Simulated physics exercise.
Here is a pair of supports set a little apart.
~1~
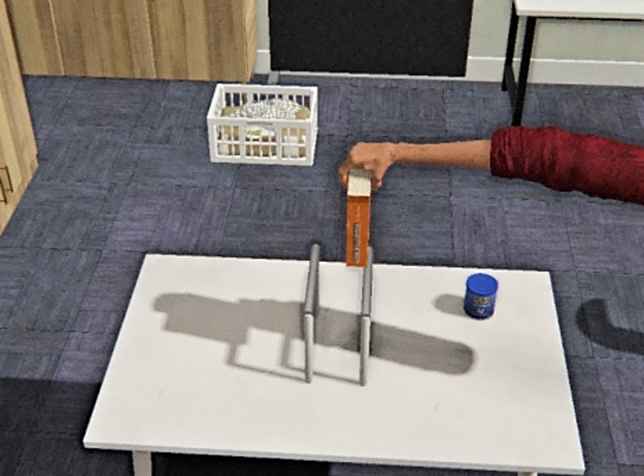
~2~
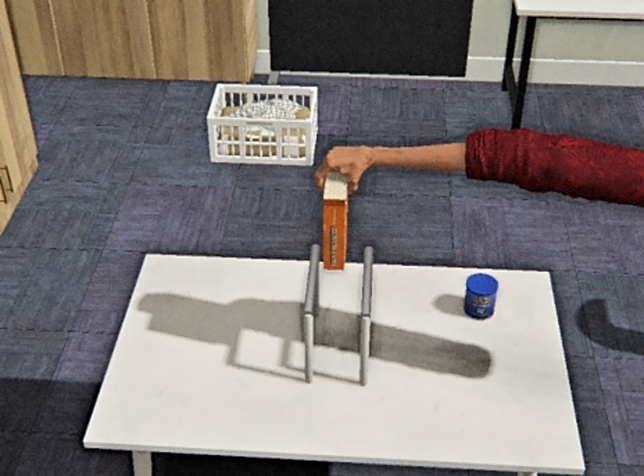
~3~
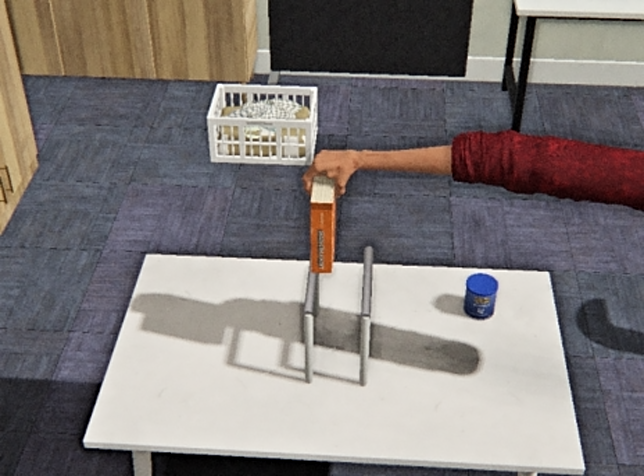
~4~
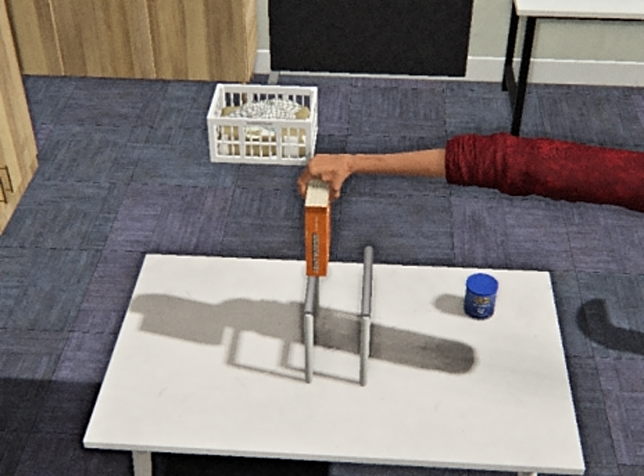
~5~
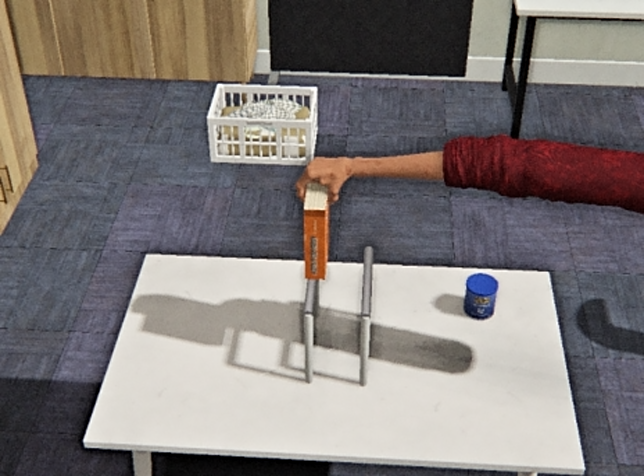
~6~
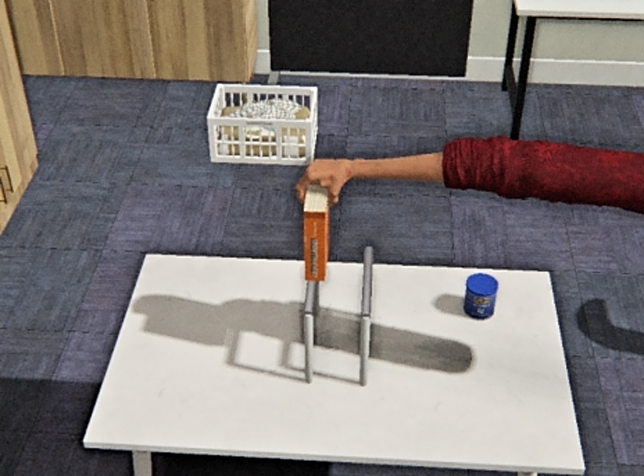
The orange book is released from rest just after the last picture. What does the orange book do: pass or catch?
In the end the book is caught.
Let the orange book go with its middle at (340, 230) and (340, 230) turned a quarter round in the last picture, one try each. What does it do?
First, it drops through; second, it is caught.
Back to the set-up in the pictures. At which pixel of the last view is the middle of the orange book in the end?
At about (357, 273).
Then, 0.20 s after the last picture, orange book slid a little near (317, 243).
Then, 0.40 s after the last picture, orange book tipped 25° from how it was near (335, 249).
Then, 0.50 s after the last picture, orange book tipped 60° from how it was near (355, 266).
Then, 0.60 s after the last picture, orange book on its side near (356, 270).
At rest, tipped over on the stand or table, orange book; blue tin in place. Seen from the same camera at the end, orange book near (357, 273). The book lodges.
